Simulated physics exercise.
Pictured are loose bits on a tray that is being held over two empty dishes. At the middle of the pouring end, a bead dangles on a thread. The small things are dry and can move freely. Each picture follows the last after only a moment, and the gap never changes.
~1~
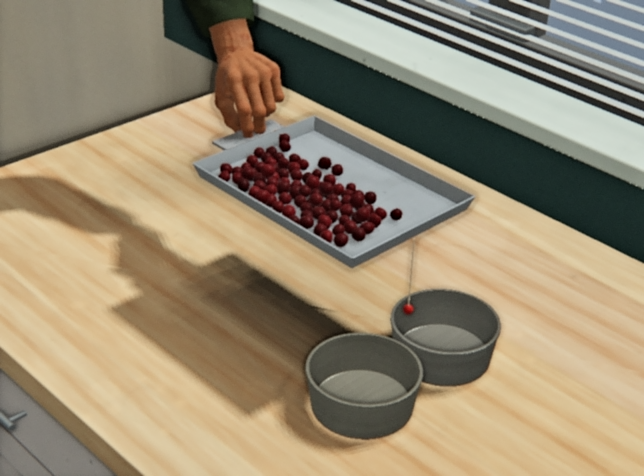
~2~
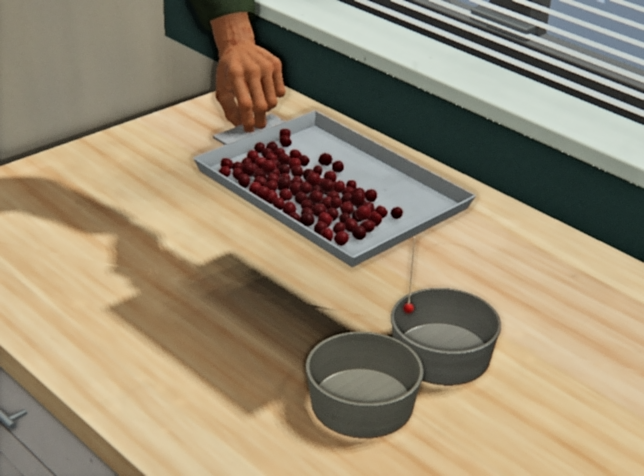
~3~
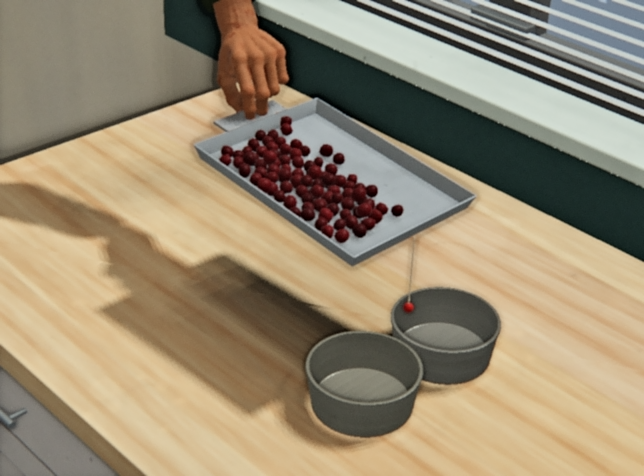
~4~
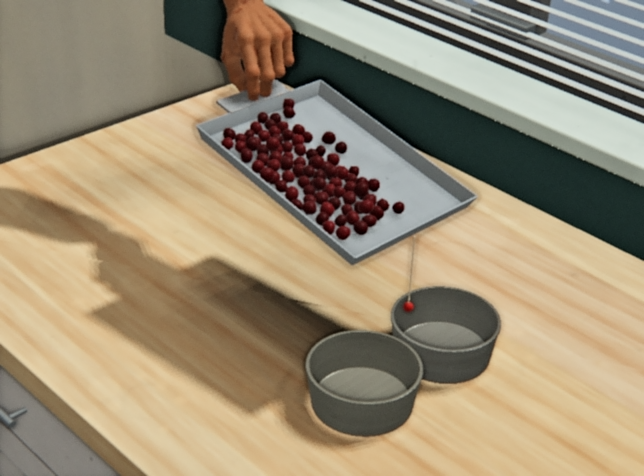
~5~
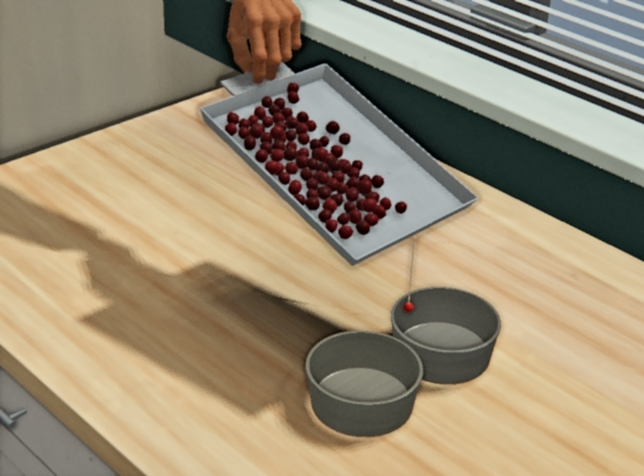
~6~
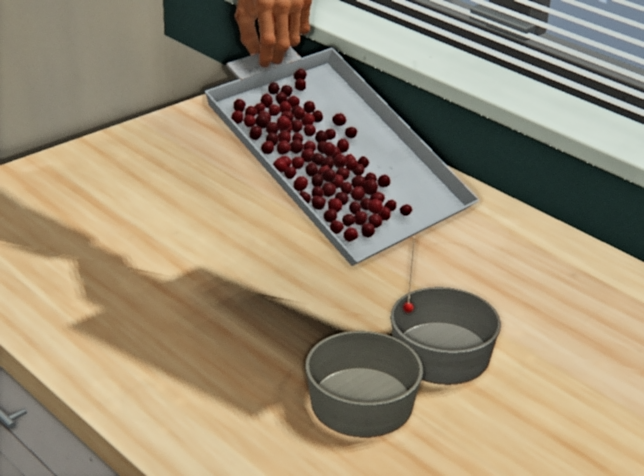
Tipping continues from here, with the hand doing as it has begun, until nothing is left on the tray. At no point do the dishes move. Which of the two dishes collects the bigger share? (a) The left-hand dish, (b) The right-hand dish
The right-hand dish (b).
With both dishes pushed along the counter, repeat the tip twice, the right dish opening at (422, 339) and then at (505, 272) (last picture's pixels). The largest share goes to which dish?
The rightmost dish, then the leftmost dish.
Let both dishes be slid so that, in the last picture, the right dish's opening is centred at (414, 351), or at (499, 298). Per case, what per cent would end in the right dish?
I'd say about 50 percent, followed by about 20 percent.
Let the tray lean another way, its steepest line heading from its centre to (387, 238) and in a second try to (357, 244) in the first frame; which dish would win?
Case one: The dish at left. Case two: The dish at left.
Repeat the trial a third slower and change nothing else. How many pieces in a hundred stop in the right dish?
It would be around 50 per cent.
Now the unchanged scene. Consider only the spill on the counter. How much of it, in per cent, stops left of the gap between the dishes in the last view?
Close to 0 %.
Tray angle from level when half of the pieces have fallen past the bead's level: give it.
Angle: Close to 105°.
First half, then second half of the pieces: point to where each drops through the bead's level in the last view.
The first part passes (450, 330); everything after passes (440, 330).
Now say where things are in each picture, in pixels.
In the first picture, corners of the pouring end at (353, 254) and (468, 196), level; middle of the load at (296, 193), dried cherries; left dish at (404, 411); right dish at (485, 360); bead on its thread at (408, 309).
In the second picture, corners of the pouring end at (353, 253) and (469, 195), level; middle of the load at (296, 190).
In the third picture, corners of the pouring end at (354, 252) and (469, 195), tipped barely, level across its low end; middle of the load at (297, 182).
In the fourth picture, corners of the pouring end at (355, 252) and (471, 195), tipped a little, level across its low end; middle of the load at (299, 171).
In the fifth picture, corners of the pouring end at (356, 254) and (472, 196), tipped clearly, level across its low end; middle of the load at (312, 164).
In the sixth picture, corners of the pouring end at (358, 255) and (473, 198), tipped clearly, level across its low end; middle of the load at (318, 159), about a third on the move; left dish at (404, 409); right dish at (485, 358).
Soon, tray tipped steeply; most on the tray; a stray few in the right dish; a small part in the air.
A while on, tray tipped past a quarter turn; about a quarter on the tray; a small part in the left dish; about a third in the right dish; about a quarter outside both; about a quarter in the air.
Towards the end, tray tipped past a quarter turn; about a quarter in the left dish; about half in the right dish; about a third outside both.
Finally, tray tipped past a quarter turn; about a quarter in the left dish; about half in the right dish; about a third outside both.
